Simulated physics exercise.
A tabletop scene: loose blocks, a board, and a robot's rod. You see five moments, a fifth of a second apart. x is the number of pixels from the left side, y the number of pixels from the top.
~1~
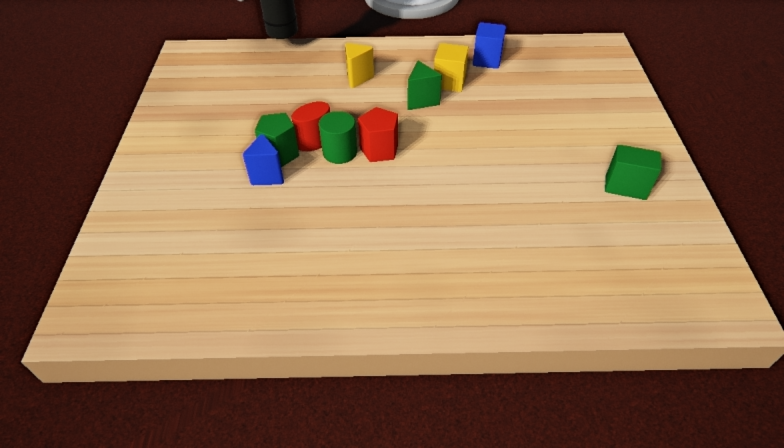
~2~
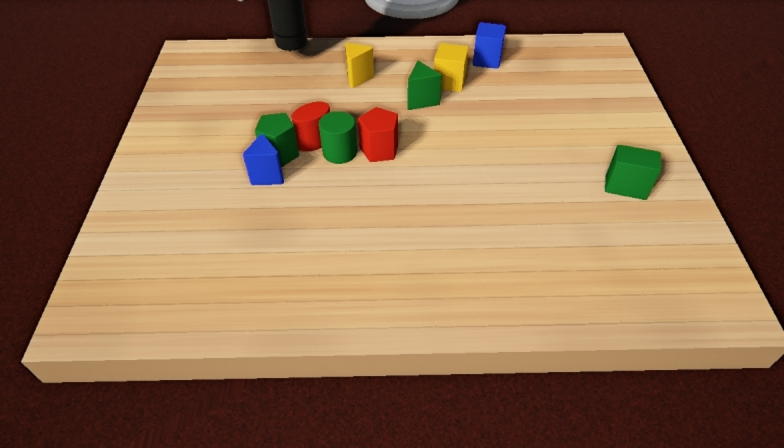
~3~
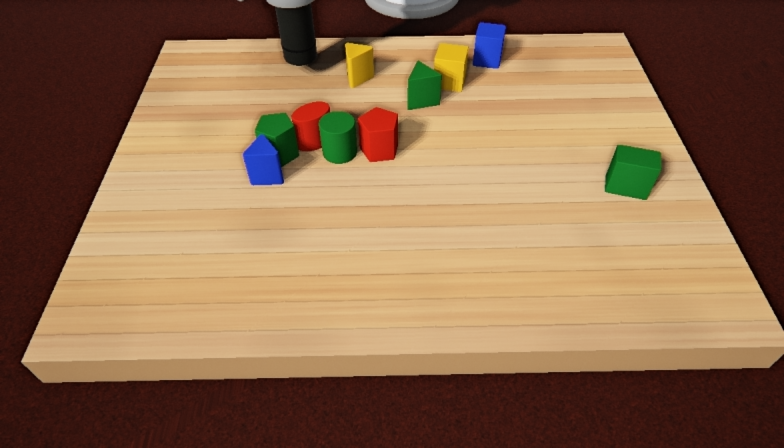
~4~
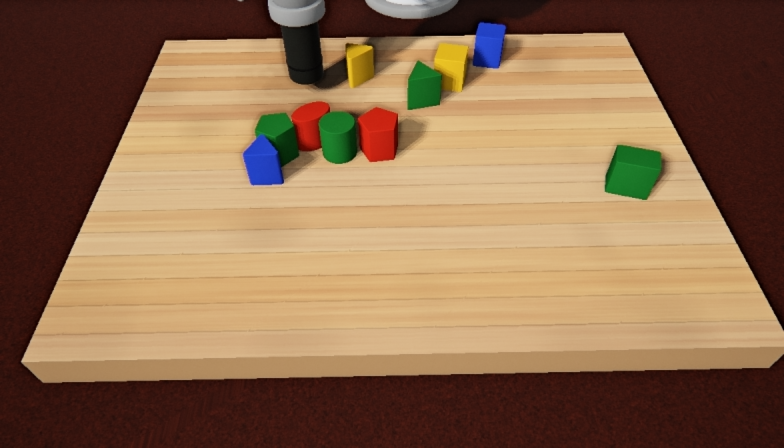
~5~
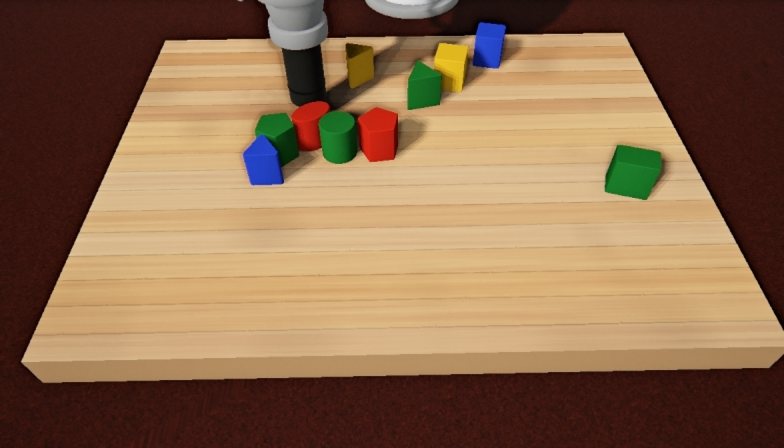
On a light wooden board scattered with red, green, blue and yellow blocks, a robot's black rod moves down from the top edge, drifting slightly right, and nears the red elliptical block while all the blocks stay still.
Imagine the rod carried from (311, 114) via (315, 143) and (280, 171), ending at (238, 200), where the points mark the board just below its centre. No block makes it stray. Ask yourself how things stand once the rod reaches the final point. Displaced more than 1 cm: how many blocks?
Three or more get moved.
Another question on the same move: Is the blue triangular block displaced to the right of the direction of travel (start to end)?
I believe so.
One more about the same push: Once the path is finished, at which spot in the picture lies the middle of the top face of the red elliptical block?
At (285, 168).
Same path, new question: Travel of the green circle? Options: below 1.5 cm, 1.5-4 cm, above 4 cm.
The block winds up 1.5 to 4 cm from where it is now.
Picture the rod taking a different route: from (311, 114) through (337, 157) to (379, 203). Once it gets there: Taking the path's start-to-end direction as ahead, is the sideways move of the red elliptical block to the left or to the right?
That's a shift to the right.
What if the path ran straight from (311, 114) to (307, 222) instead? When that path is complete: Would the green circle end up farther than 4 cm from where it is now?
No, that is not what happens.
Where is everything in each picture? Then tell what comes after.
The first frame shows lower end of the rod (282, 32), tops of blocks, blue triangular block (261, 147), green pentagonal block (274, 124), red elliptical block (311, 111), green circle (337, 122).
The second frame shows rod (292, 43), blocks as before.
The third frame shows rod (301, 57), blocks as before.
The fourth frame shows rod (307, 76), blocks as before.
The fifth frame shows rod (309, 98), blue triangular block (261, 147), green pentagonal block (274, 124), red elliptical block (311, 111), green circle (337, 122).
The first path, step by step. One third of the way, rod (313, 129); blue triangular block (257, 148), turned 20° anticlockwise; green pentagonal block (270, 127), turned 25° clockwise; red elliptical block (306, 136), turned 20° clockwise; green circle (346, 136).
Two thirds of the way, rod (276, 155); blue triangular block (237, 159), turned 60° anticlockwise; green pentagonal block (235, 137), turned 50° clockwise; red elliptical block (287, 164), turned 45° anticlockwise; green circle (346, 136).
At the end, rod (233, 184); blue triangular block (194, 176); green pentagonal block (224, 140), turned 70° clockwise; red elliptical block (285, 168), turned 55° anticlockwise; green circle (346, 136).
